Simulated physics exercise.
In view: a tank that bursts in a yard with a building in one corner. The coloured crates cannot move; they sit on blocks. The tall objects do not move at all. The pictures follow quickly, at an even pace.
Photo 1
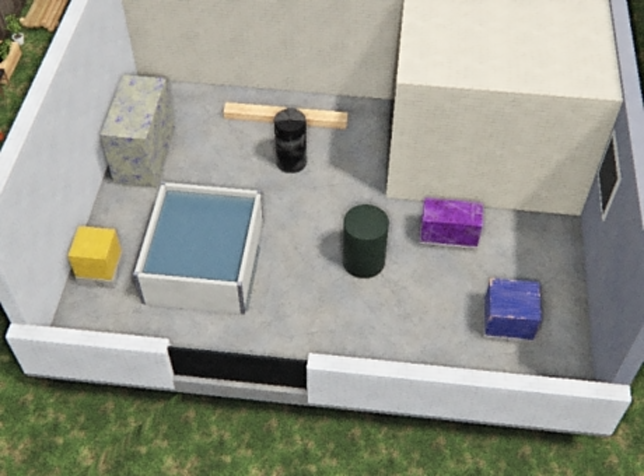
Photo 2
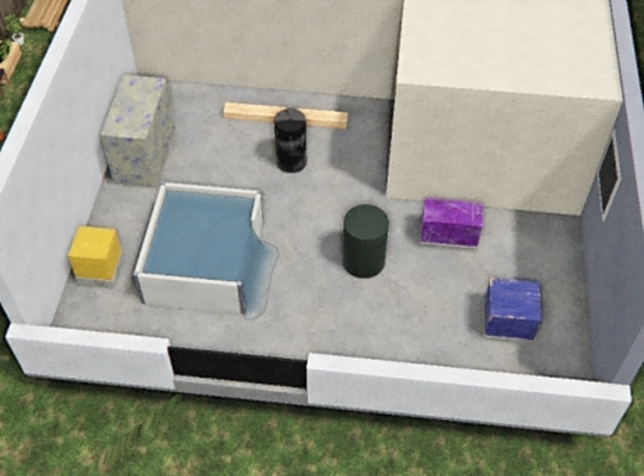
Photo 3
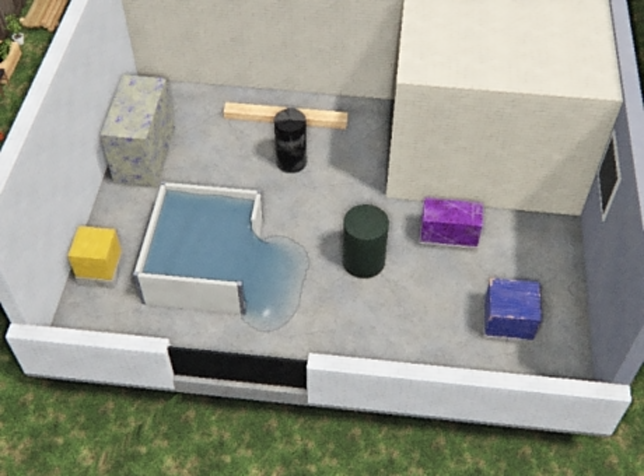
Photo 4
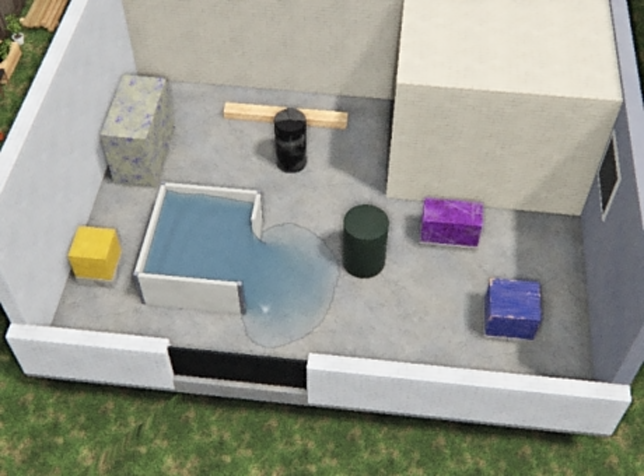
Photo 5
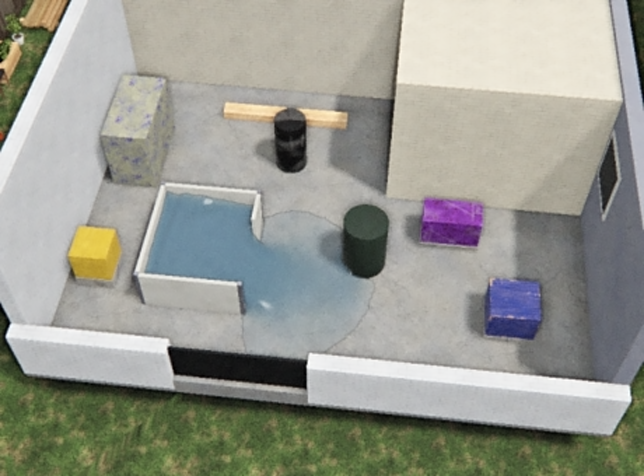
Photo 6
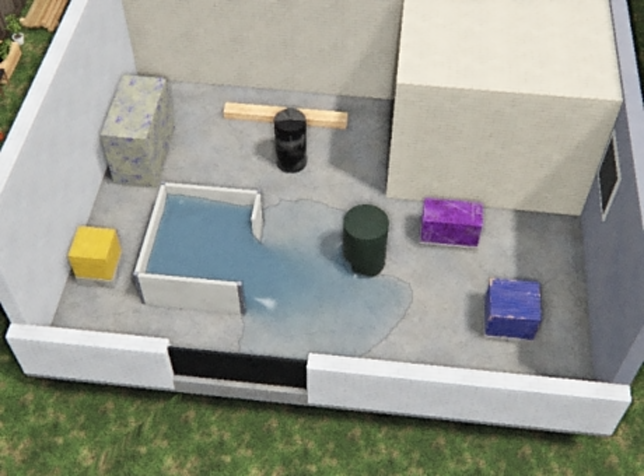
A square tank in a walled yard bursts, and water spreads right around a dark green cylinder.
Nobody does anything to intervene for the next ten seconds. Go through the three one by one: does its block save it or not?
In the end the purple crate will be reached by the flood; the blue crate will be reached by the flood; the yellow crate will be out of the flood.
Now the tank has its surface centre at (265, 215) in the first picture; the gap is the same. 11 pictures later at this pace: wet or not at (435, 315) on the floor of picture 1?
Submerged.
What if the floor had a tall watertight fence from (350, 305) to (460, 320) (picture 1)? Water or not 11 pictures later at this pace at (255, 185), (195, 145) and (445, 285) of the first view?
Outcome by spot, in order - unwatered, unwatered, watered.
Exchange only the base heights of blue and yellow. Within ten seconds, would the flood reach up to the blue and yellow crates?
After the trade the blue crate is inundated, and the yellow crate is left untouched.
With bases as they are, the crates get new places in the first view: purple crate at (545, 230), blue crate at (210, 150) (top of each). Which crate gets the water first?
That should be the purple one.
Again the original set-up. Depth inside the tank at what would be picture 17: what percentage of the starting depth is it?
Near 34 in a hundred.
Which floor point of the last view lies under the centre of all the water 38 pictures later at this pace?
Near (419, 271) in the last view.
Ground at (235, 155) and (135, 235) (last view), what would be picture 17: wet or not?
The first place is spared and the second is spared.
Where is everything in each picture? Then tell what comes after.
The tank at (200, 235) is whole and still, in the first picture.
The front is at (268, 247), out from the gap at (247, 268), in the second picture.
The front is at (301, 253), out from the gap at (247, 271), in the third picture.
The front is at (332, 265), out from the gap at (247, 271), in the fourth picture.
The front is at (368, 284), out from the gap at (247, 272), in the fifth picture.
Water pours out at (247, 271) and has run to (405, 303), in the sixth picture.
A moment on, water covers 30 % of the floor; the purple crate water round its plinth, the blue crate water round its plinth, the yellow crate not reached.
Next, water covers 45 % of the floor; the purple crate water round its plinth, the blue crate water round its plinth, the yellow crate not reached.
Then, water covers 55 % of the floor; the purple crate water round its plinth, the blue crate water round its plinth, the yellow crate not reached.
Later, water covers 60 % of the floor; the purple crate water round its plinth, the blue crate water round its plinth, the yellow crate not reached.
In the end, water covers 85 % of the floor; the purple crate was topped, the blue crate was topped, the yellow crate stayed above the water.
